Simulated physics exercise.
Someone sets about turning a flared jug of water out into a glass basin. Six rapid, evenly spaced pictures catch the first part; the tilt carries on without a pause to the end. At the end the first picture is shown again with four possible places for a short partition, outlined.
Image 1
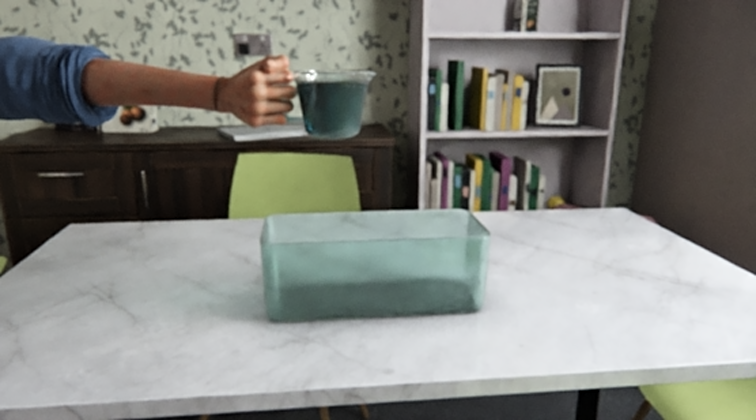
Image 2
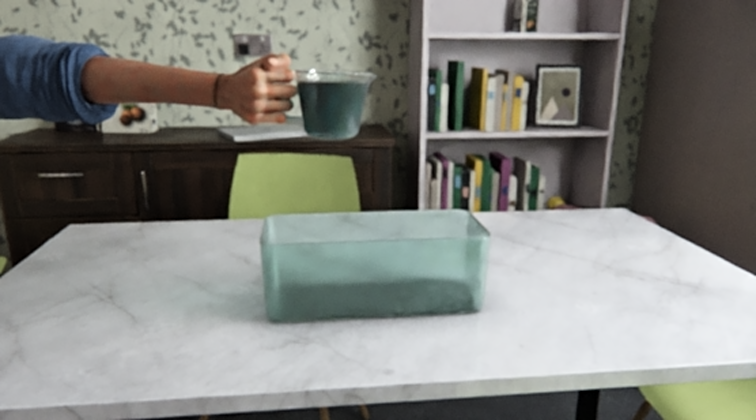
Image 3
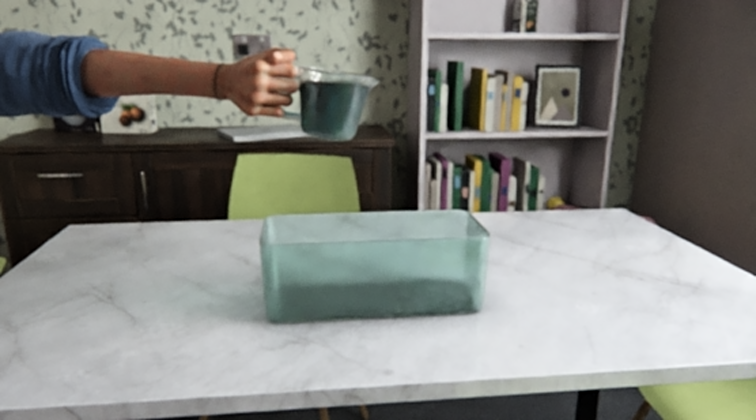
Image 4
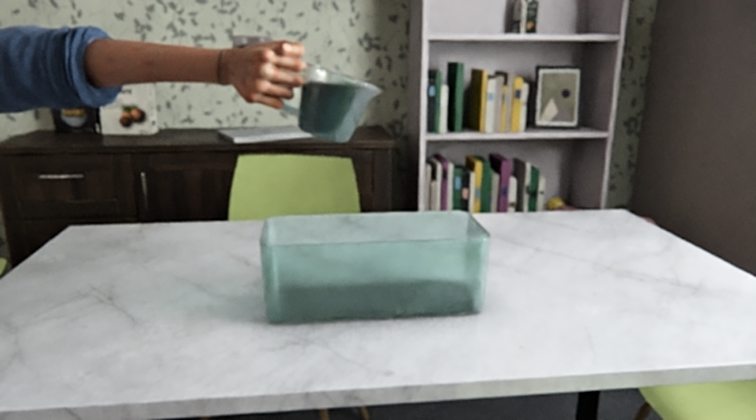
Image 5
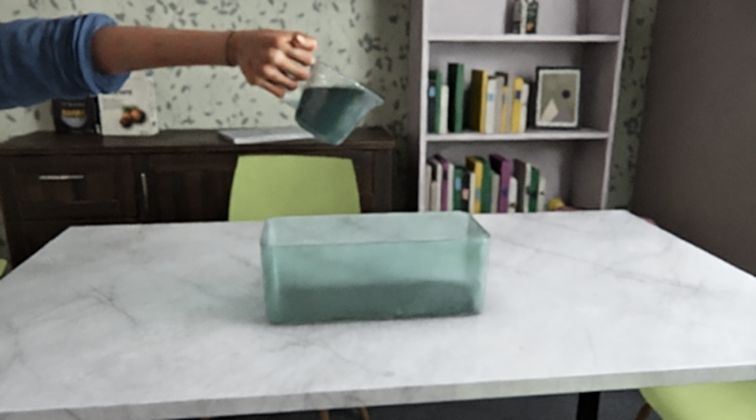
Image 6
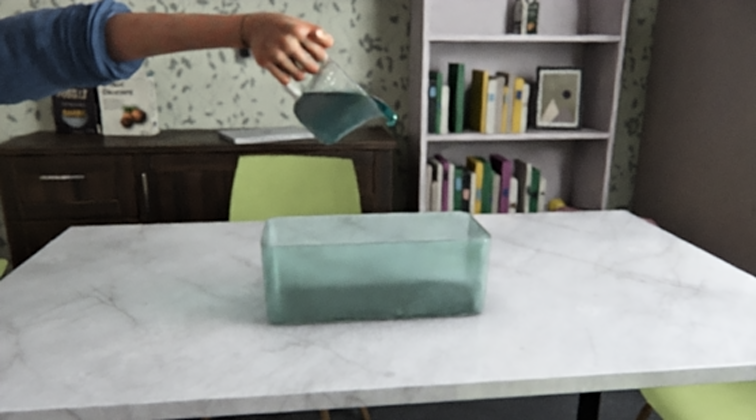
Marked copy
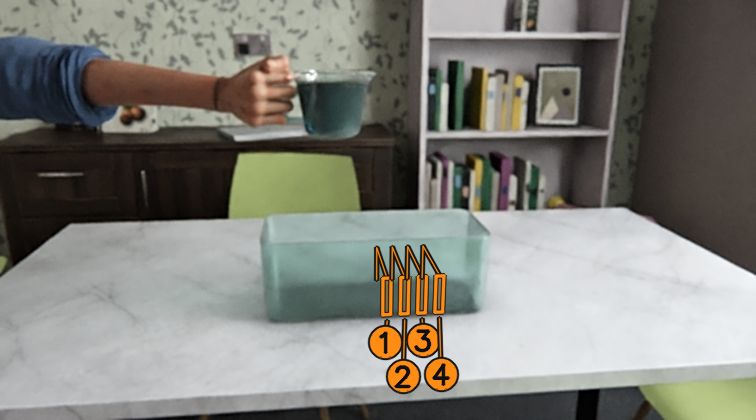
A hand held a clear jug of blue-green water above a glass basin on a marble-topped table, then gradually tilted it to the right until water began to come over the lip.
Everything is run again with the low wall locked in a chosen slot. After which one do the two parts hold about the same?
I would pick place 3.
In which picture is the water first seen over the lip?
Picture 5.
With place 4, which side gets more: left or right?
More ends on the left.
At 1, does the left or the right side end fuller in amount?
The right one.
On the marked copy, 1 at (387, 320); 2 at (404, 319); 3 at (422, 318); 4 at (439, 318).
With 1, about 5 % ends left of the wall and 92 % right of it; 3 % is lost outside.
With 2, about 11 % ends left of the wall and 87 % right of it; 3 % is lost outside.
With 3, about 52 % ends left of the wall and 46 % right of it.
With 4, about 87 % ends left of the wall and 10 % right of it; 3 % is lost outside.
